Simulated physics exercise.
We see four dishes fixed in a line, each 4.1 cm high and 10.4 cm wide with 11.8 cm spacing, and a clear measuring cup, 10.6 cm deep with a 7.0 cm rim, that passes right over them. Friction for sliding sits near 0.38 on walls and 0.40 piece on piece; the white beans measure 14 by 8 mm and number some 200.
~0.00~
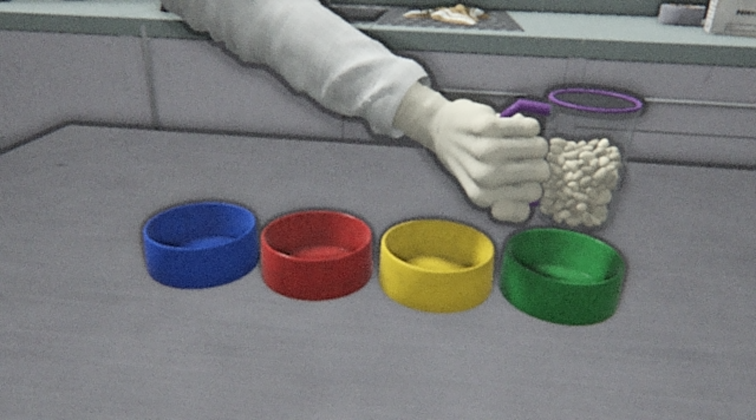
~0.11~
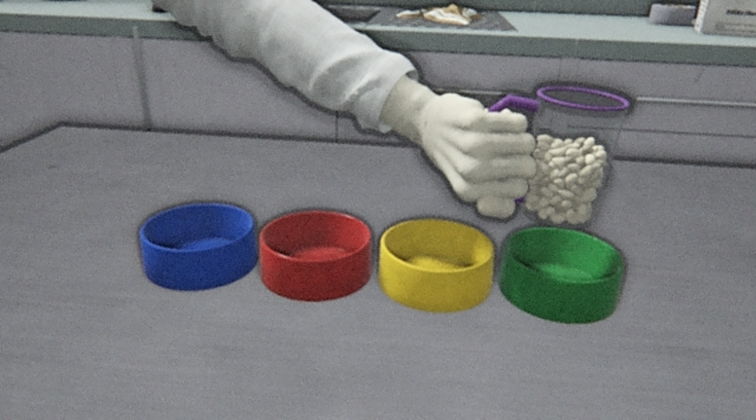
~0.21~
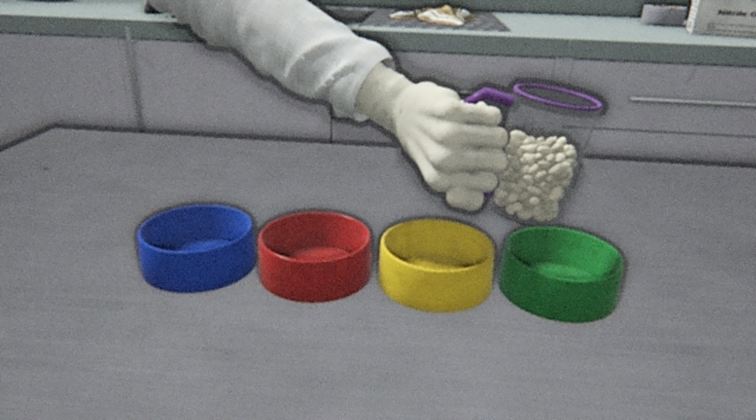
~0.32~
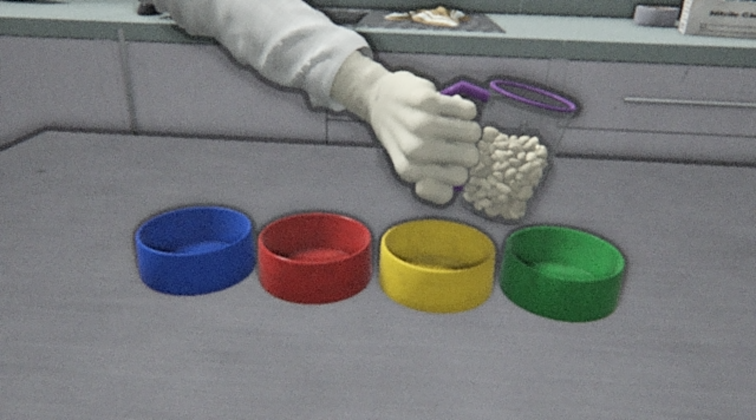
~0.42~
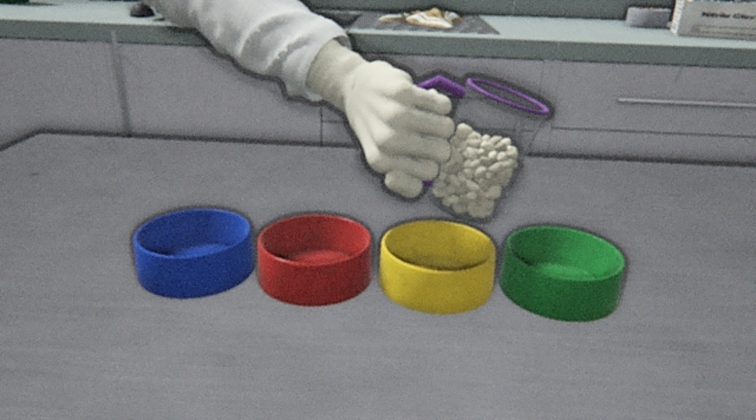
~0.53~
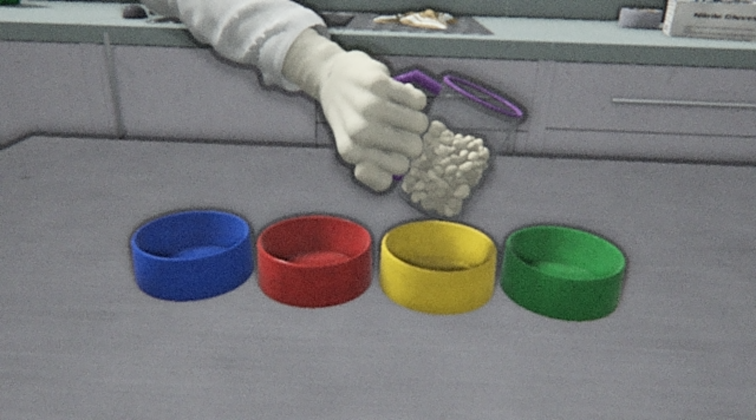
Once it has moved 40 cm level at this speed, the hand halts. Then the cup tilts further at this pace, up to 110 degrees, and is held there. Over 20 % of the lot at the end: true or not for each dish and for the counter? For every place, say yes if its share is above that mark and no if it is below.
Red dish: No, blue dish: Yes, green dish: No, yellow dish: No, counter: No.
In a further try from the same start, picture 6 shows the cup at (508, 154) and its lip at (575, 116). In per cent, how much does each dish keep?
Final shares - red 40 %, blue 40 %, green 0 %, yellow 0 %.
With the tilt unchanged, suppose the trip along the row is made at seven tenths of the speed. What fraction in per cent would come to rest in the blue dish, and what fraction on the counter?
In that case blue 100; counter 0.
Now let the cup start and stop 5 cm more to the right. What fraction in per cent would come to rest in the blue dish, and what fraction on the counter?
Blue: 0, counter: 50.
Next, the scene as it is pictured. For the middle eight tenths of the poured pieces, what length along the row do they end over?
About 6 cm.
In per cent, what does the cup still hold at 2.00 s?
100 %.
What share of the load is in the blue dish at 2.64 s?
About 40 percent.
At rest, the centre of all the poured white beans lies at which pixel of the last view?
Near (206, 254).
After 1.41 s, tilt 63 degrees; cup holds 100 %.
After 2.00 s, tilt 90 degrees; cup holds 100 %.
Then, at 2.64 s, tilt 110 degrees; cup holds 55 %, blue 40 %.
In the end, at 4.2 s, red 0 %, blue 100 %, green 0 %, yellow 0 %, counter 0 %.
